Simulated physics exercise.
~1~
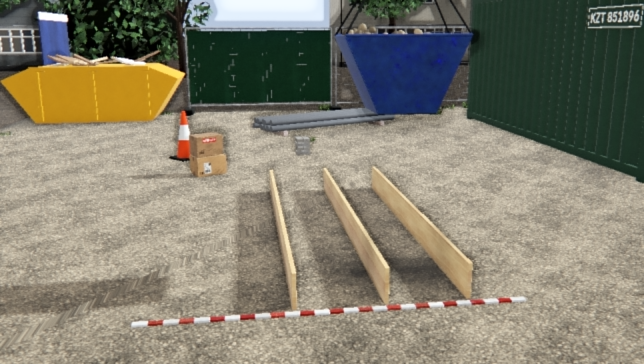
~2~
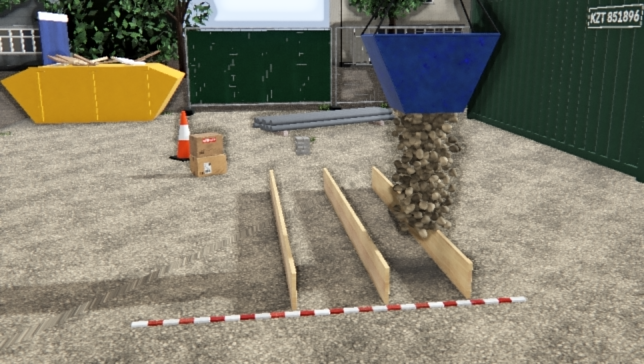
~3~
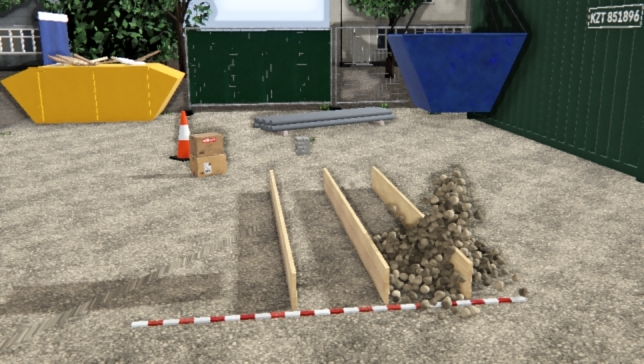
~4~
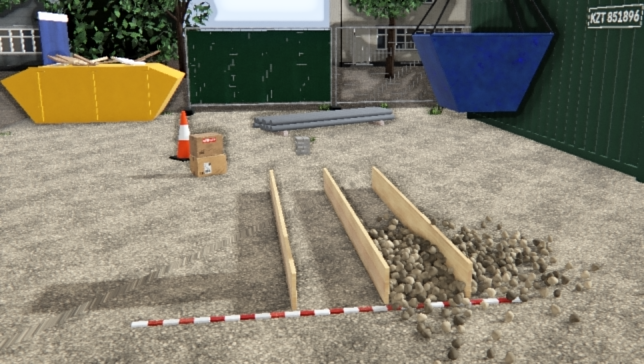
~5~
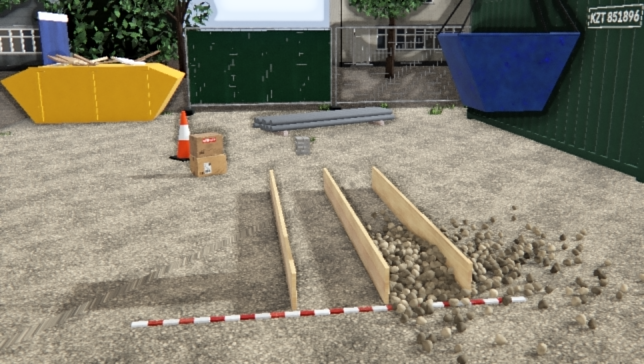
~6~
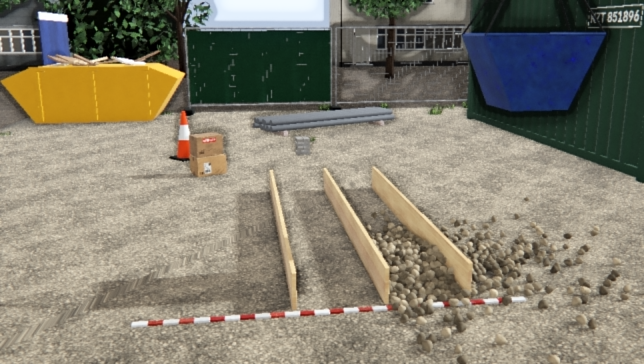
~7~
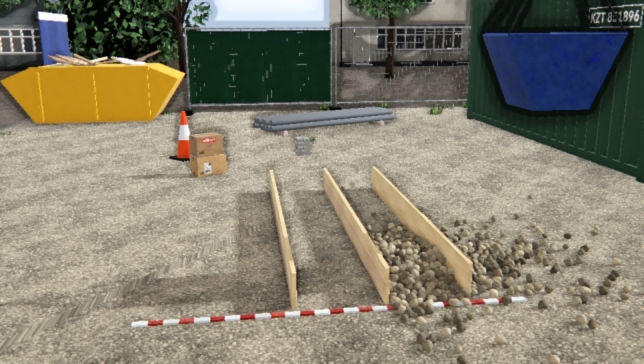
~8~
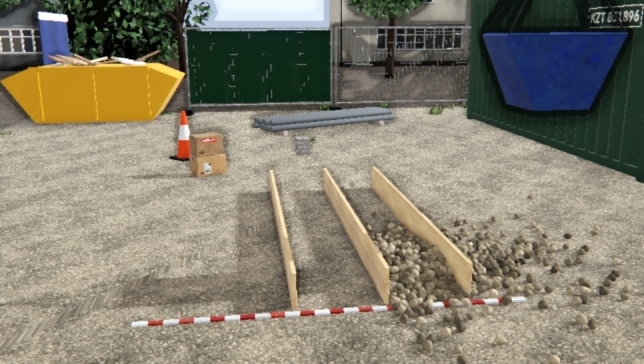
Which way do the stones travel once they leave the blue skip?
They travel down, pouring from the bottom of the skip onto the ground around the rightmost board.
